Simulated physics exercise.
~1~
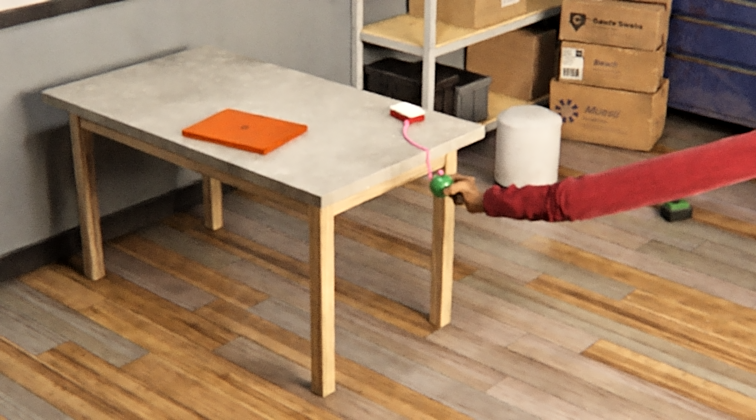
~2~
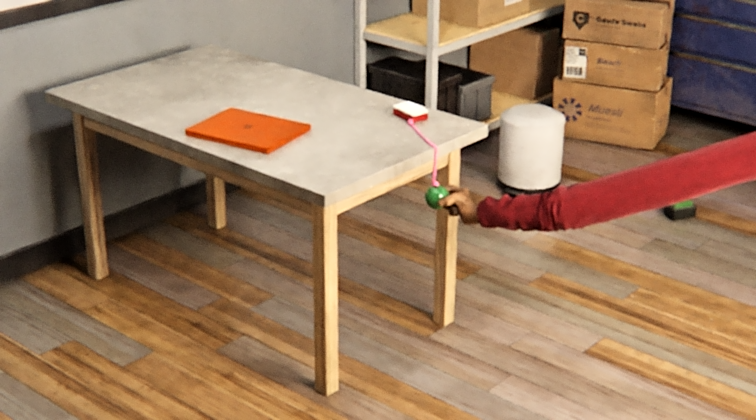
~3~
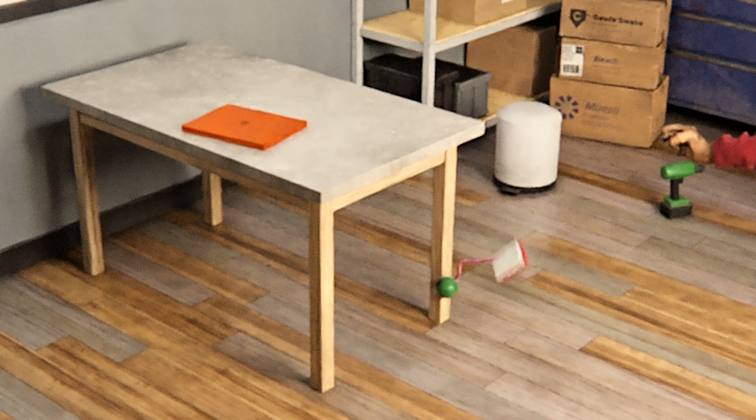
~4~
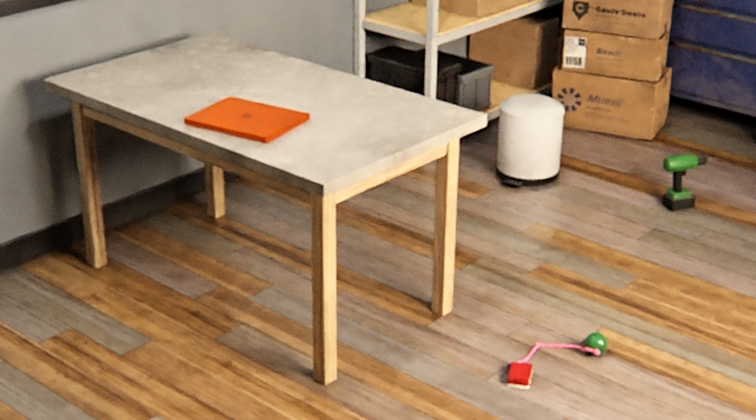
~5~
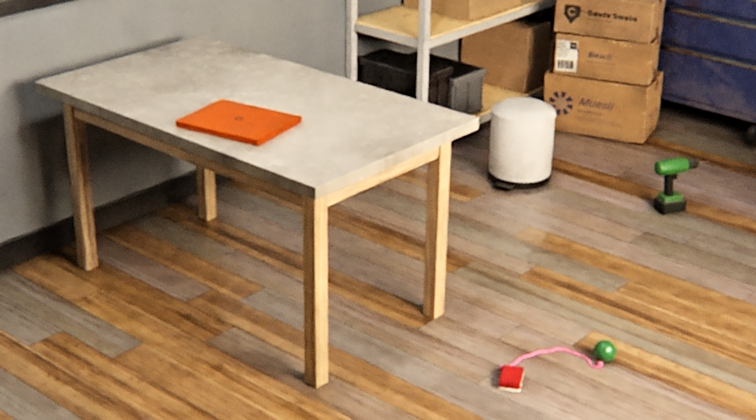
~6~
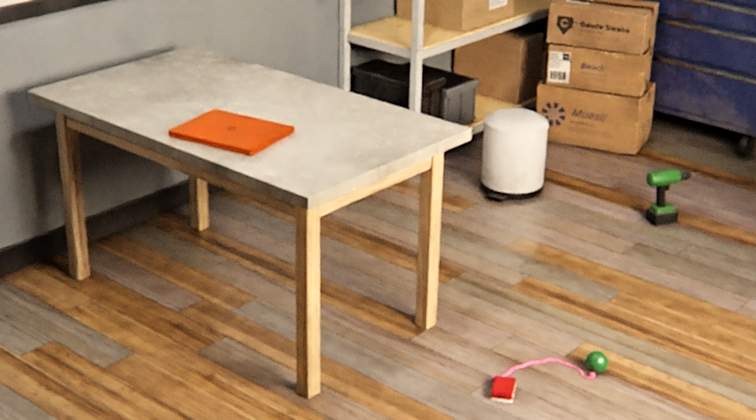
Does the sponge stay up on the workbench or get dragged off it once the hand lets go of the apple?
The sponge is dragged off the workbench by the cord, and the green apple drops all the way to the floor.
In a workshop with a wooden plank floor, a slightly swaying camera looks down on a grey-topped workbench with pale wooden legs. An orange laptop lies on it, and a small red and white sponge sits near the right end, tied by a pink cord to a green apple held by a red-sleeved hand. The hand lowers the apple past the edge, then lets go and draws back. The apple falls and the sponge is dragged off after it, tipping over as it drops. Both end on the floor, still joined by the cord, while the laptop stays put.
